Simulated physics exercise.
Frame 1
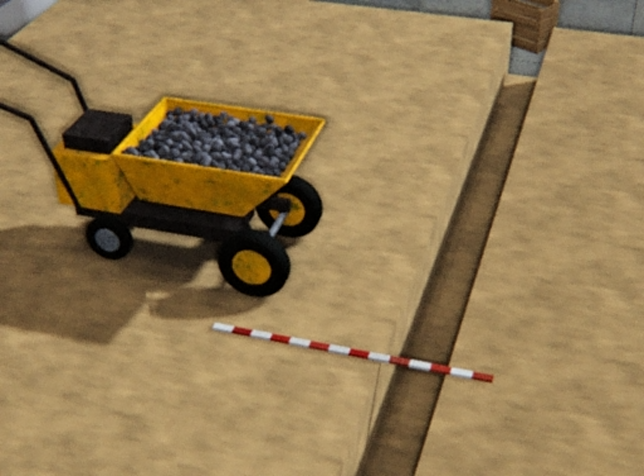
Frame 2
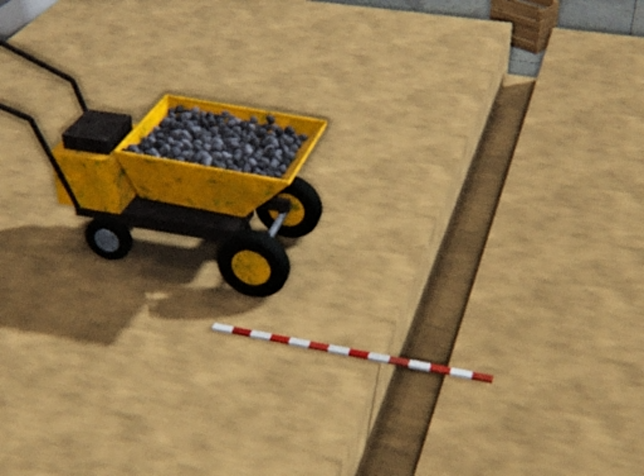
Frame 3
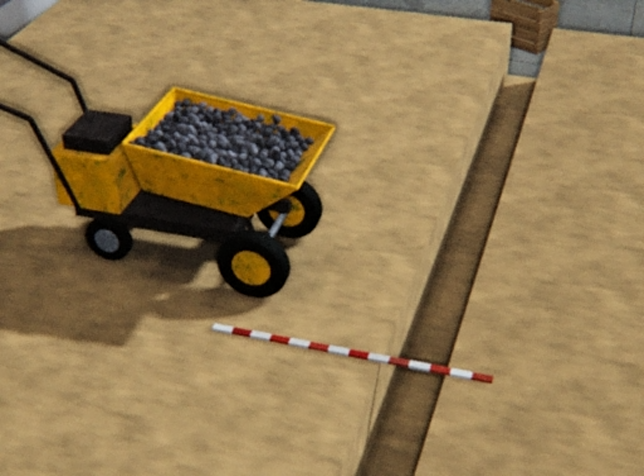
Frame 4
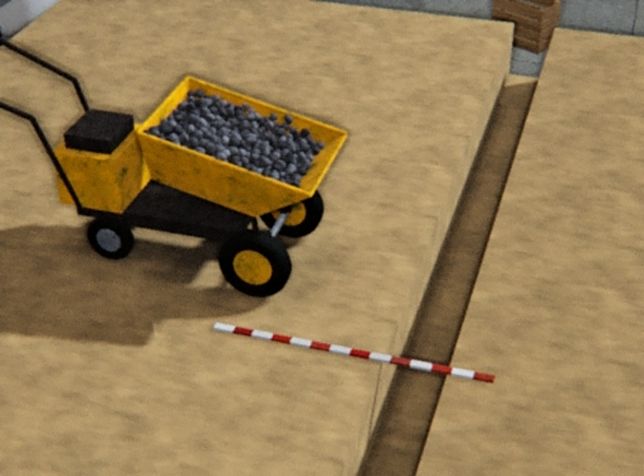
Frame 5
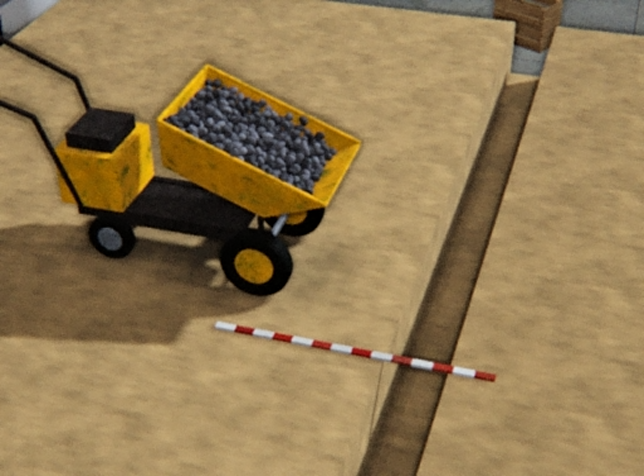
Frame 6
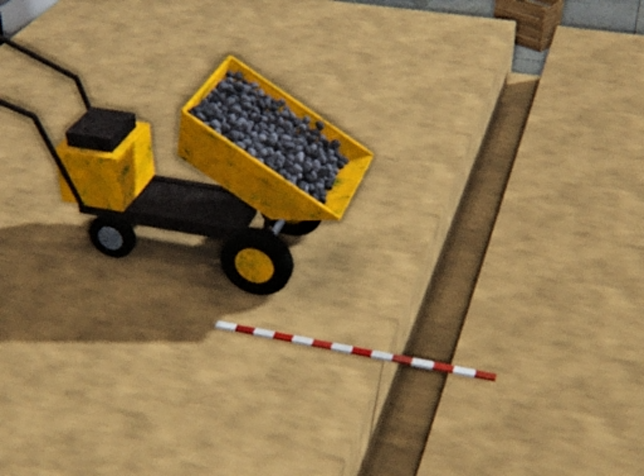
In this clip, a yellow tray heaped with dark stones on a small wheeled cart gradually tilts, its rear rising and its front lip lowering toward the right, while the cart stays put beside a red-and-white staff and narrow trench.
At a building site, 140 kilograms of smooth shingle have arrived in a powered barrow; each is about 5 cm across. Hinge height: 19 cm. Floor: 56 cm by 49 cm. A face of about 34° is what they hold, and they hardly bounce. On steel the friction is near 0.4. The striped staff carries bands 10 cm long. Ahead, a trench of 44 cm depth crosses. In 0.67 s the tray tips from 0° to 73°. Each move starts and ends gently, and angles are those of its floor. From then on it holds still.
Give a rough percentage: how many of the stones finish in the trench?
89 %.
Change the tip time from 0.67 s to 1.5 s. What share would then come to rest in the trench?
Something close to 90 per cent.
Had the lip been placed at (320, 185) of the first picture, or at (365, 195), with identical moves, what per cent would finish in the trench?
I'd say some 70 per cent and some 15 per cent.
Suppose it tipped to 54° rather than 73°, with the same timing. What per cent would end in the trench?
With that change, near 65 per cent.
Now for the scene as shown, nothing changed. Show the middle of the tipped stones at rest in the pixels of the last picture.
I'd point somewhere around (439, 340).
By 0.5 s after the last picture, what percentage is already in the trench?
Some 35 per cent.
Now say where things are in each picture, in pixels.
In the first frame, lip at (286, 181), floor tilted 0°, highest stones at (209, 130).
In the second frame, the tray is at 2°, its lip at (289, 183); the top of the load is at (203, 128).
In the third frame, the tray is at 6°, its lip at (297, 188); the top of the load is at (188, 118).
In the fourth frame, lip at (311, 196), floor tilted 13°, highest stones at (196, 106).
In the fifth frame, lip at (326, 206), floor tilted 21°, highest stones at (207, 95).
In the sixth frame, lip at (339, 219), floor tilted 31°, highest stones at (226, 85).
Then, 0.2 s after the last picture the floor is at 61°, 100 % in the tray; the foremost stones are at (374, 232).
Then, 0.5 s after the last picture the floor is at 73°, 52 % in the tray, 11 % short of the trench, 37 % in the trench; the foremost stones are at (464, 324).
Then, 0.8 s after the last picture the floor is at 73°, 3 % in the tray, 12 % short of the trench, 82 % in the trench, 3 % past the trench; the foremost stones are at (568, 315).
Then, 2.8 s after the last picture the floor is at 73°, 0 % in the tray, 9 % short of the trench, 89 % in the trench, 3 % past the trench; the foremost stones are past the picture's edge.
